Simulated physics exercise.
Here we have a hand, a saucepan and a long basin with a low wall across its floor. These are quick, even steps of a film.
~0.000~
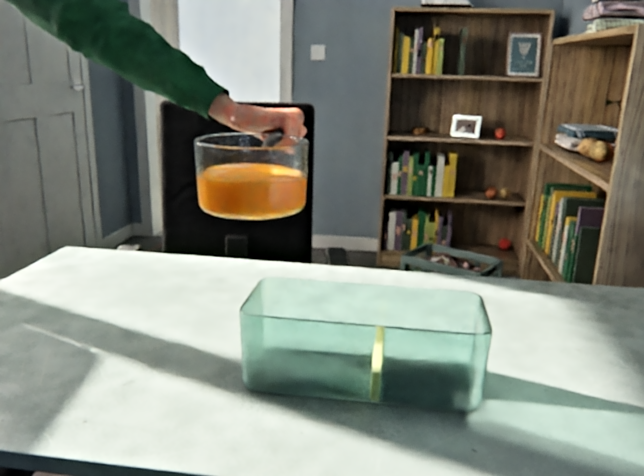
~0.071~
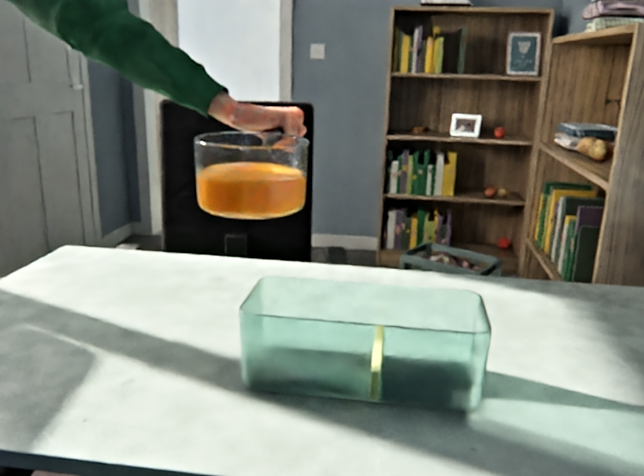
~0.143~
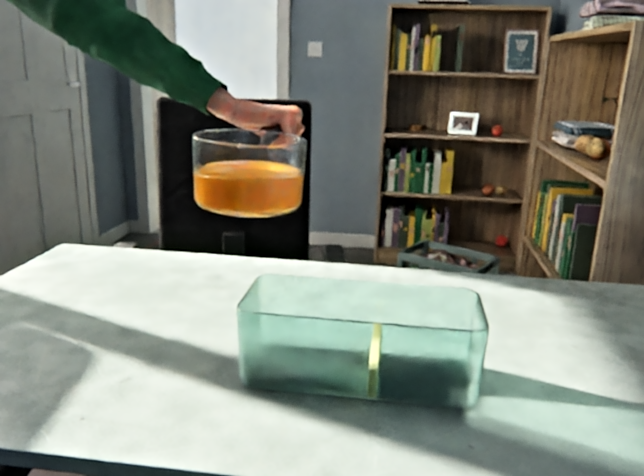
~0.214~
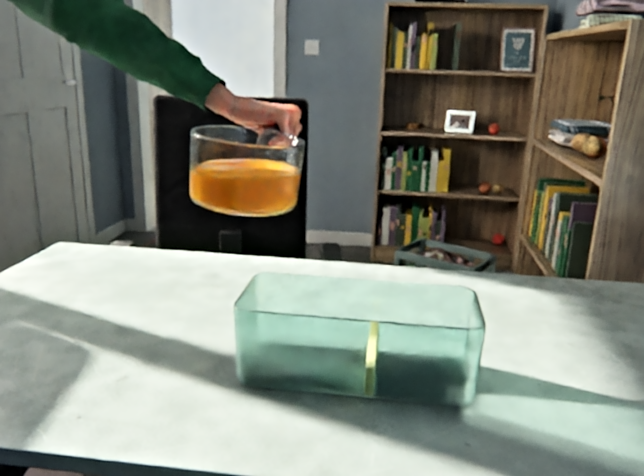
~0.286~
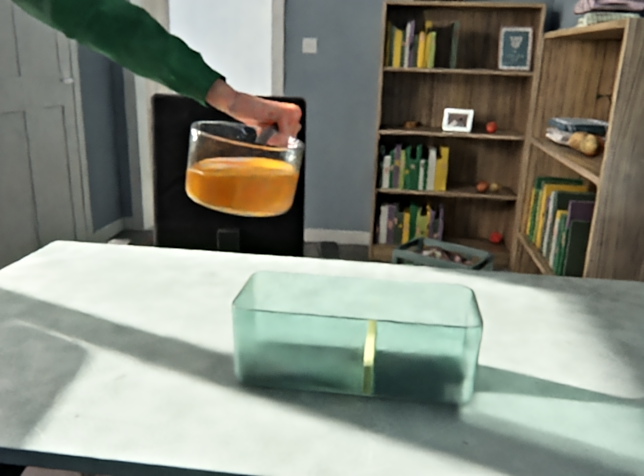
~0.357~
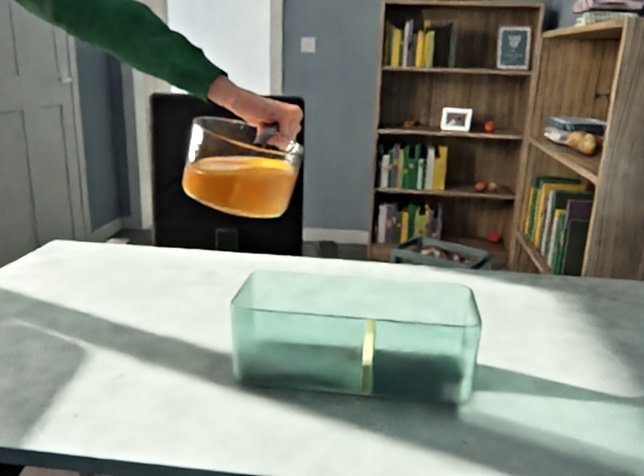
We see a hand holding a clear glass saucepan of orange juice above a table, behind a long greenish basin with a low yellow-edged wall inside; the hand gradually tilts the saucepan slightly to the right.
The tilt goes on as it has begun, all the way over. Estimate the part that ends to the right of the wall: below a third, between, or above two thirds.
It comes to not even a third.
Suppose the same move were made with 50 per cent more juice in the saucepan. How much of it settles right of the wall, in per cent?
It comes to 30 per cent or so.
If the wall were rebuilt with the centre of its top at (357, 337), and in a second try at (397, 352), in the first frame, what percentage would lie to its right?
Roughly 30 per cent, and 5 per cent.
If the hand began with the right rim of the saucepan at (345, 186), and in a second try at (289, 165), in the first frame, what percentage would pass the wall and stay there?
First some 45, then 5 per cent.
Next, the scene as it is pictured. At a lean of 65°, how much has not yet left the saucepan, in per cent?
It comes to 80 per cent or so.
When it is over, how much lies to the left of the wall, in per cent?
Near 95 %.
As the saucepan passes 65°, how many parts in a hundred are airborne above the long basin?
Close to 20 per cent.
A moment on, the saucepan is tipped part way and 78 per cent is still to pour, 2 is left of the wall and 0 right of it.
Next, the saucepan is tipped on its side and 20 per cent is still to pour, 61 is left of the wall and 1 right of it.
Then the saucepan is tipped right over and 1 per cent is still to pour, 92 is left of the wall and 3 right of it.
Later the saucepan is tipped right over and 0 per cent is still to pour, 95 is left of the wall and 3 right of it.
At rest 95 per cent lies left of the wall, 3 right of it and 2 outside.
